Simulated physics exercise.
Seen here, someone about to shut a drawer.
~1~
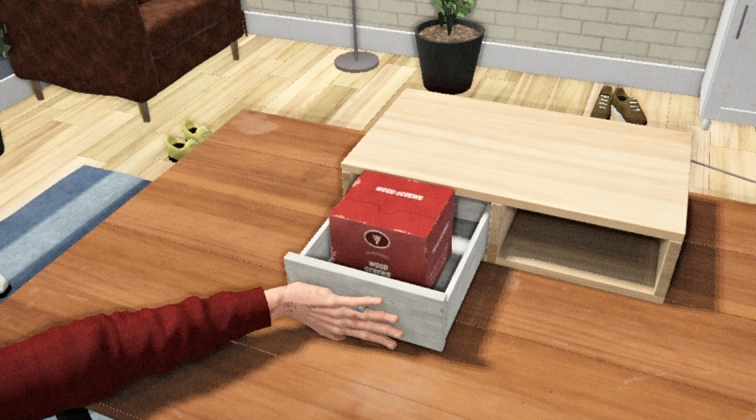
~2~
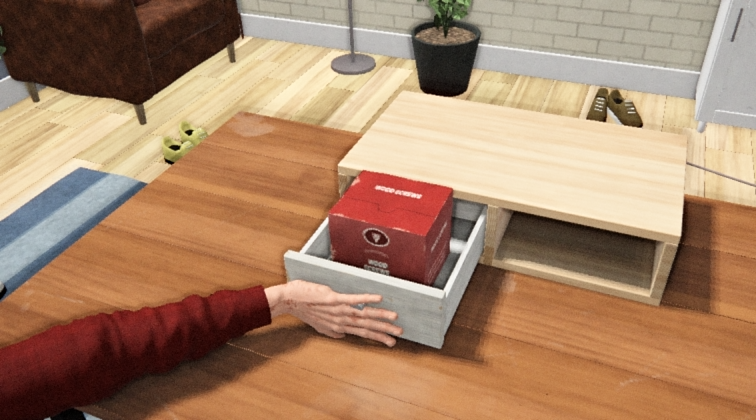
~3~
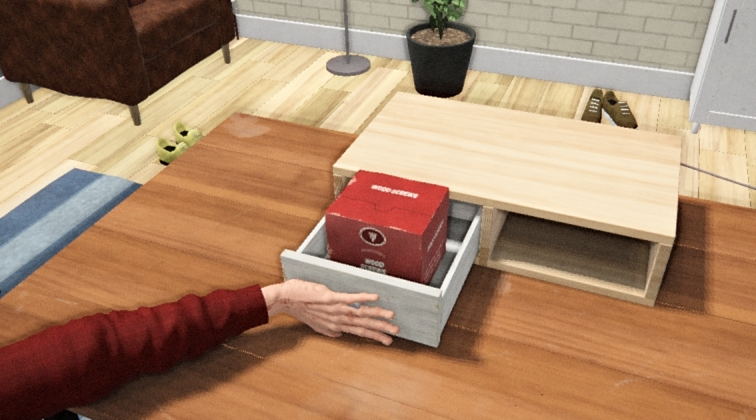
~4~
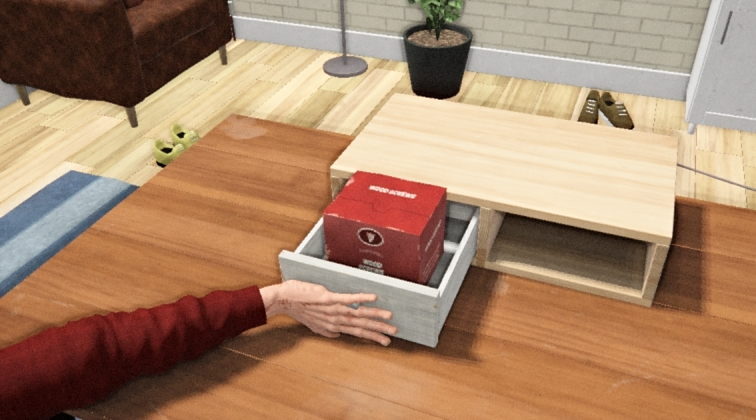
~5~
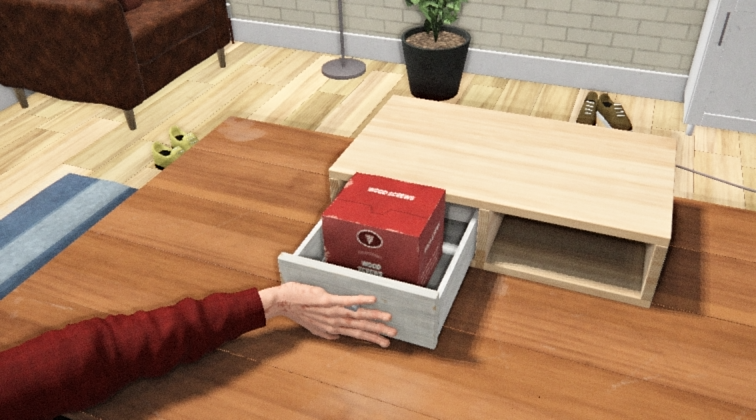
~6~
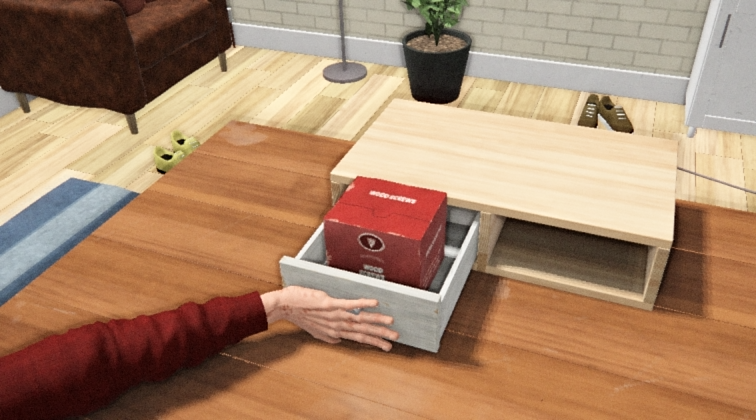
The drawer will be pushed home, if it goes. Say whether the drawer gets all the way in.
Outcome: The drawer will not close.
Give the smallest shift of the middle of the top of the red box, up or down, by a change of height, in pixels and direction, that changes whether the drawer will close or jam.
A shift of 20 pixels, going down.
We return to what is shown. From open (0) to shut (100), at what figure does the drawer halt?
About 30 per cent.
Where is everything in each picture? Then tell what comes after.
In the first picture, drawer (399, 245) wide open; red box (394, 236).
In the second picture, drawer (397, 243) wide open; chest (513, 184).
In the third picture, drawer (394, 243) wide open; red box (389, 234).
In the fourth picture, drawer (392, 243) wide open; chest (505, 186).
In the fifth picture, drawer (391, 245) wide open; red box (386, 236).
In the sixth picture, drawer (393, 248) wide open; chest (505, 190).
Then, 0.30 s on from there, drawer starting in.
In the end, the drawer jams.
